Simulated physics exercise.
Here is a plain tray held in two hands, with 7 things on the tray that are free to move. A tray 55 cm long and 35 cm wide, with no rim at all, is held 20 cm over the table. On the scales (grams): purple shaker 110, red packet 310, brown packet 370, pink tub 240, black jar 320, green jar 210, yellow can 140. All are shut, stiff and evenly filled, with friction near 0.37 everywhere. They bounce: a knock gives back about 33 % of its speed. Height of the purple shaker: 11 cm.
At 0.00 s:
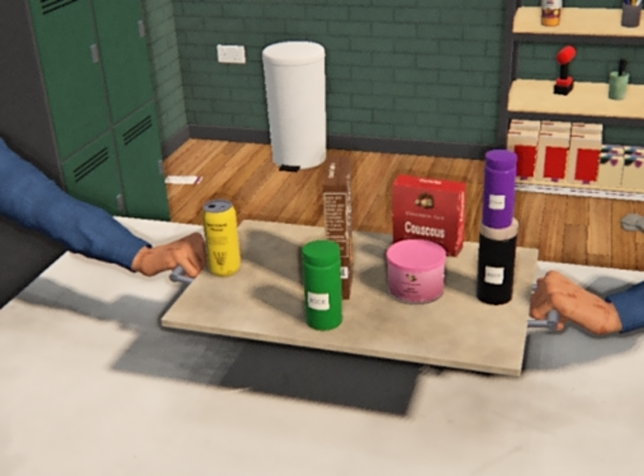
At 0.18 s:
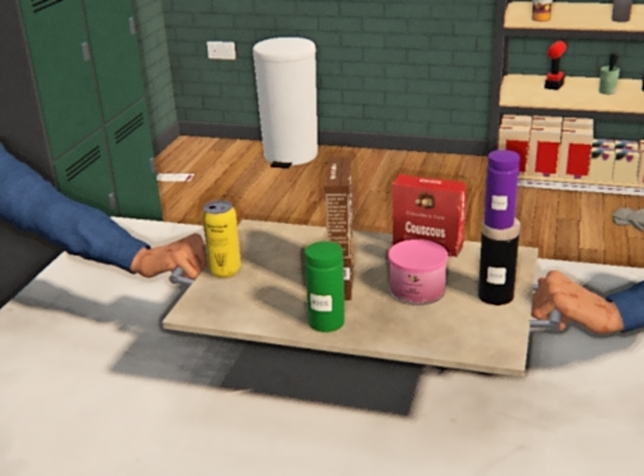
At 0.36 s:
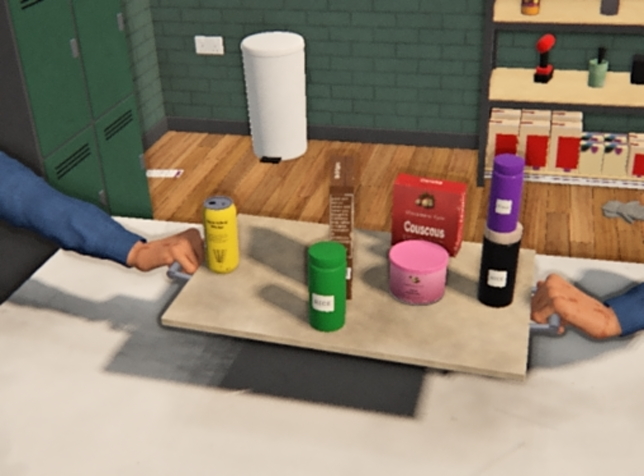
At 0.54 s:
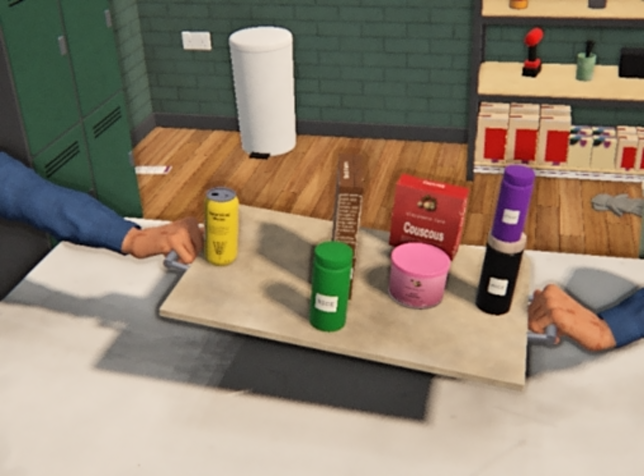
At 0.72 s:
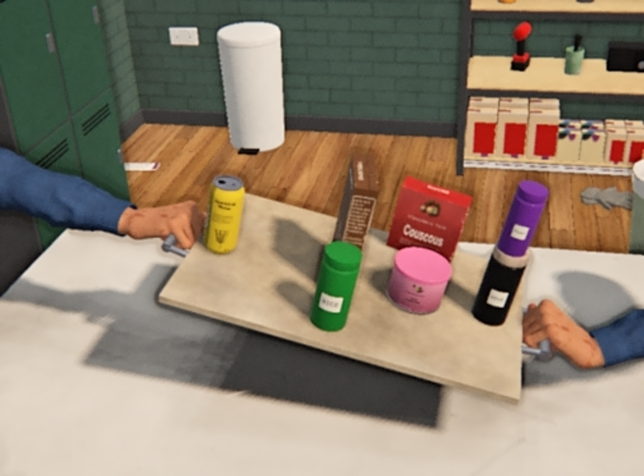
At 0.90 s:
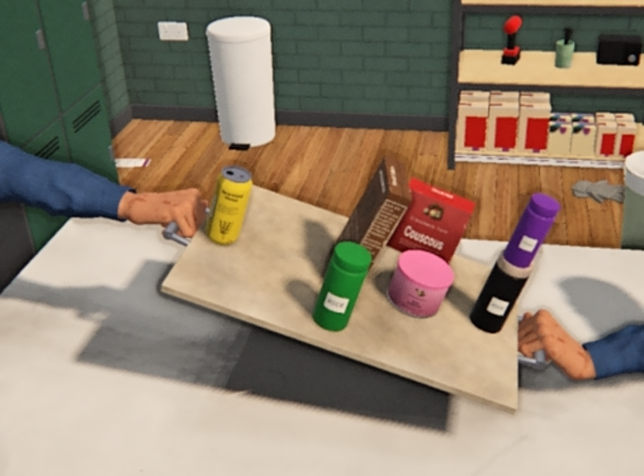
In a room with green lockers and a brick wall, two hands held a tray of jars, boxes and a yellow can level over a table, then tilted it steadily down to the right.
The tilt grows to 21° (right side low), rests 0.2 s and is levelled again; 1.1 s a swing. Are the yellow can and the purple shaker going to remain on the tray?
The yellow can is still aboard, the purple shaker goes overboard.
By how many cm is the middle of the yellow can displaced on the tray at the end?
Some 5 cm.
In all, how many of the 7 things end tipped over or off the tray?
In all, 4.
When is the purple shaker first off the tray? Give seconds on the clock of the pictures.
Near 1.2 s.
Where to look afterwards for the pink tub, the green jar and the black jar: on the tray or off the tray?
The pink tub ends off the tray; the green jar ends on the tray; the black jar ends off the tray.
By 1.40 s, tray tilted 21°, right edge down; purple shaker and black jar now off the tray; yellow can 2 cm from its spot near (242, 205); brown packet on its side.
By 1.90 s, tray tilted 12°, right edge down; brown packet and pink tub now off the tray; yellow can 5 cm from its spot near (255, 226); red packet 12 cm from its spot.
When it is over (3.0 s), off the tray, purple shaker, brown packet, pink tub and black jar; not toppled but over 5 cm from the start, red packet and yellow can; green jar within 5 cm of the start. End places, in pixels of the last picture, yellow can near (246, 245).
